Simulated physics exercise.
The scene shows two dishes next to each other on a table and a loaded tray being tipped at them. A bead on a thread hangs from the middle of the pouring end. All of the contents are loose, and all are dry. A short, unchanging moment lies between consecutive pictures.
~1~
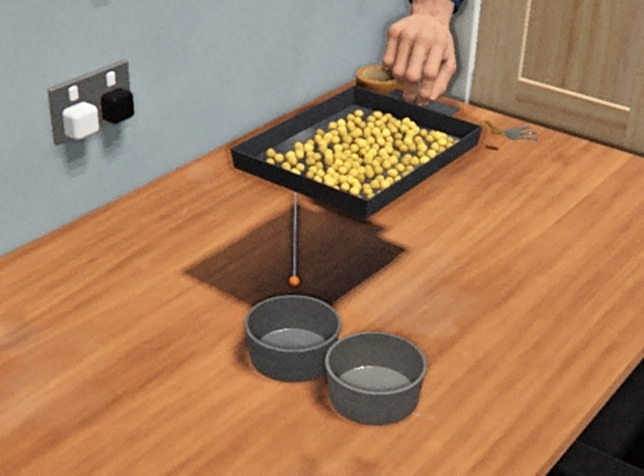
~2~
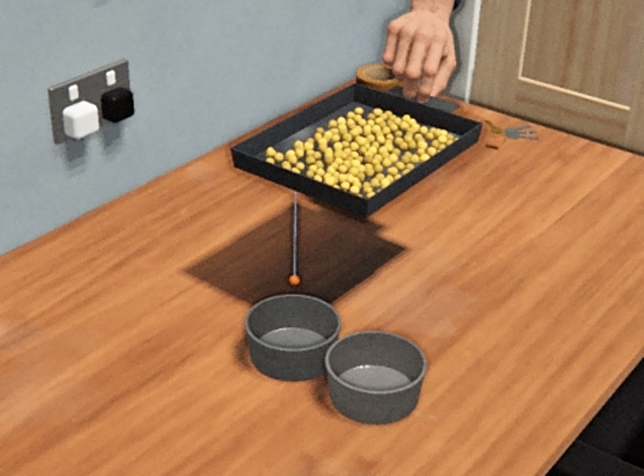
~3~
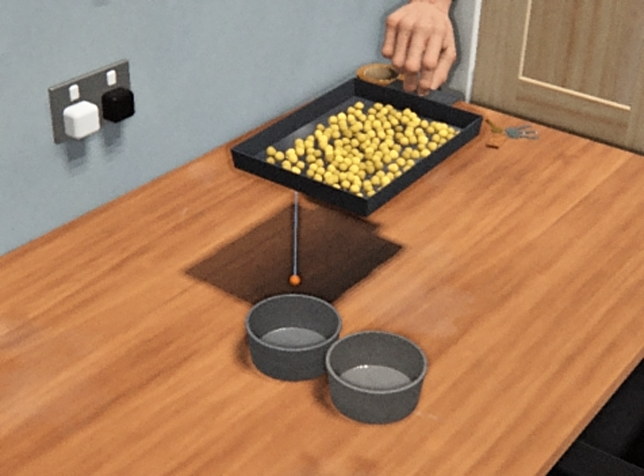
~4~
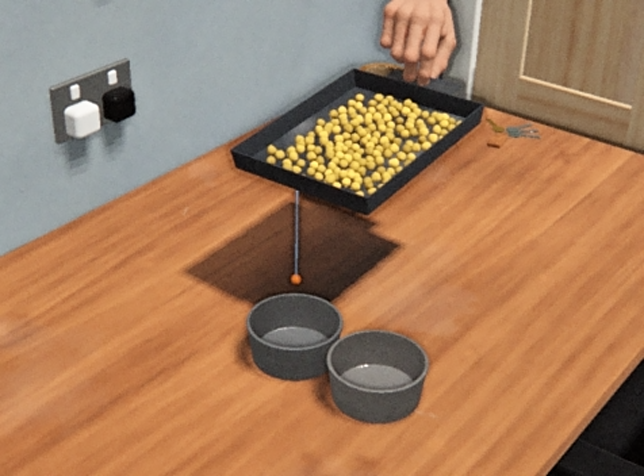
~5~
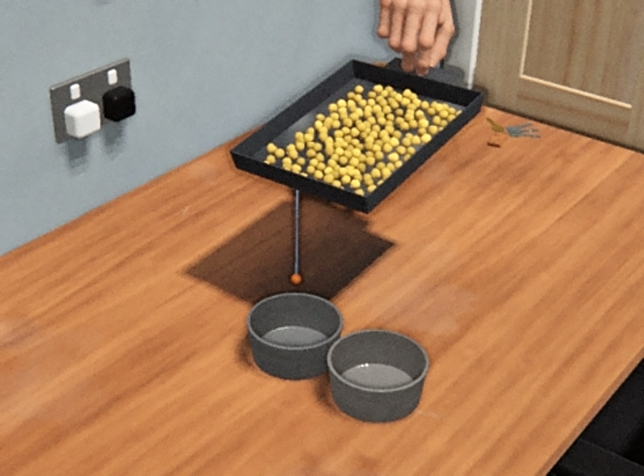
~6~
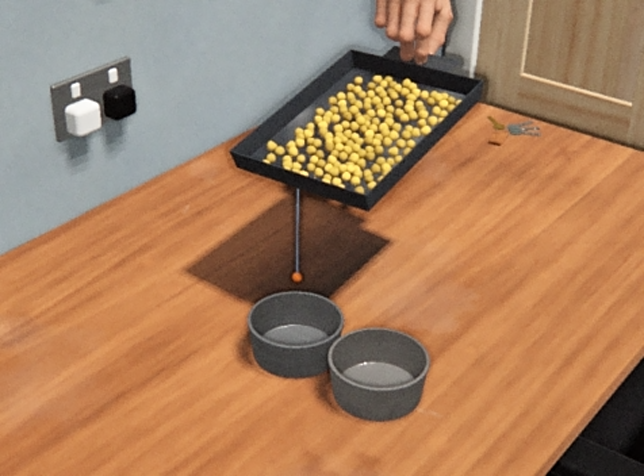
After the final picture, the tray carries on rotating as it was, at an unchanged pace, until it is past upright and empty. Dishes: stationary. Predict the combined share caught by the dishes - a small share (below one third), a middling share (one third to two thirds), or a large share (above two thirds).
A small share, below one third.
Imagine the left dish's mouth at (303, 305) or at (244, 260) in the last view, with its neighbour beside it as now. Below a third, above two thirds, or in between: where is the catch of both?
Less than a third, then below one third.
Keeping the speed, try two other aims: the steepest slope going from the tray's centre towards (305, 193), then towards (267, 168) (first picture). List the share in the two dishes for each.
The first try yields 60 percent and the second 0 percent.
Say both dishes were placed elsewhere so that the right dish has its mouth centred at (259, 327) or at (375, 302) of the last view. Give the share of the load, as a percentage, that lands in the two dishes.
80 % and 0 %.
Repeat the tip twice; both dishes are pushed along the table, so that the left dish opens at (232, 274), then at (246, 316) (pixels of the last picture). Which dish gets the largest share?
Attempt 1: The one on the left side. Attempt 2: The one on the left side.
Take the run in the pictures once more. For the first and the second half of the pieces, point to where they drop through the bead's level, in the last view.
Earlier half at (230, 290), later half at (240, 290).
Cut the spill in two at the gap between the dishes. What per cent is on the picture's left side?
About 100 per cent.
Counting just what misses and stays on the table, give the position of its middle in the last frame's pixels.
(212, 331), roughly.
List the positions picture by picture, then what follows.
The first picture shows corners of the pouring end at (234, 148) and (367, 198), level; middle of the load at (363, 153), puffed corn balls; left dish at (263, 358); right dish at (347, 400); bead on its thread at (294, 281).
The second picture shows corners of the pouring end at (234, 148) and (367, 198), level; middle of the load at (363, 151).
The third picture shows corners of the pouring end at (234, 148) and (367, 197), tipped barely, lowest at the left corner; middle of the load at (363, 148).
The fourth picture shows corners of the pouring end at (234, 149) and (367, 196), tipped a little, lowest at the left corner; middle of the load at (364, 142).
The fifth picture shows corners of the pouring end at (233, 150) and (366, 195), tipped a little, lowest at the left corner; middle of the load at (364, 136).
The sixth picture shows corners of the pouring end at (233, 150) and (365, 193), tipped a little, lowest at the left corner; middle of the load at (363, 130); left dish at (266, 354); right dish at (350, 396).
Soon after the last picture, tray tipped steeply; all on the tray.
A little later, tray tipped right over; all on the tray.
Later still, tray tipped past a quarter turn; about a quarter in the left dish; most outside both.
At rest, tray tipped past a quarter turn; none in the right dish; about a quarter in the left dish; most outside both.
